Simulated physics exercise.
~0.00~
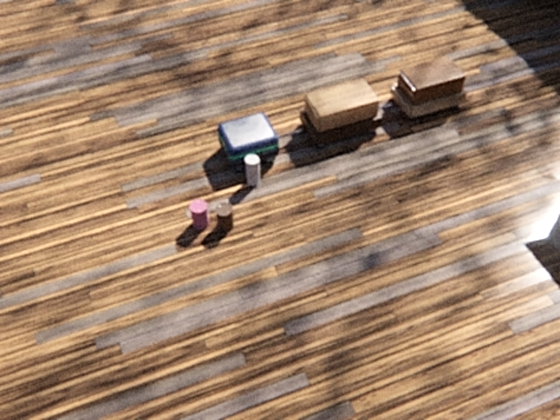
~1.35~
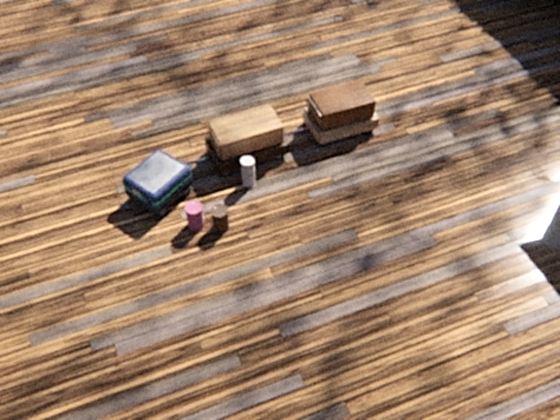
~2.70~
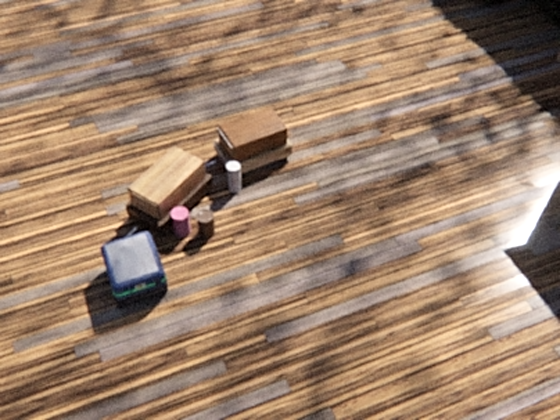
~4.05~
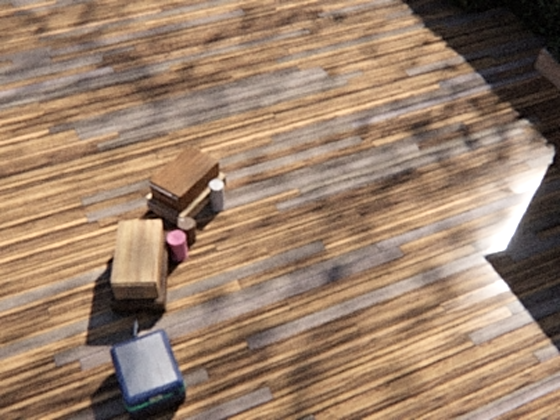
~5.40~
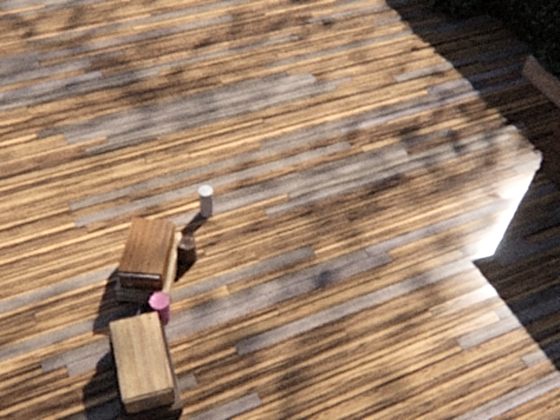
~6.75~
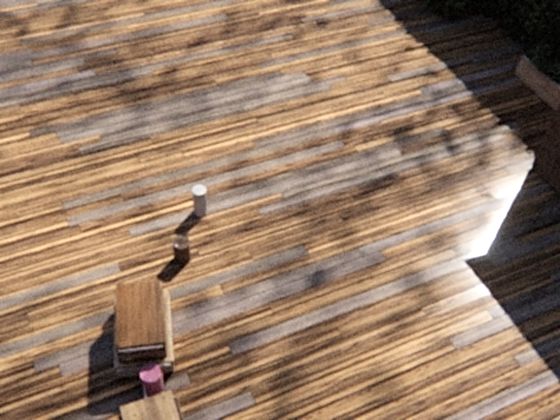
Sunlit plank floor with a small cart train curving left and down past three canisters, nudging them, all still standing.
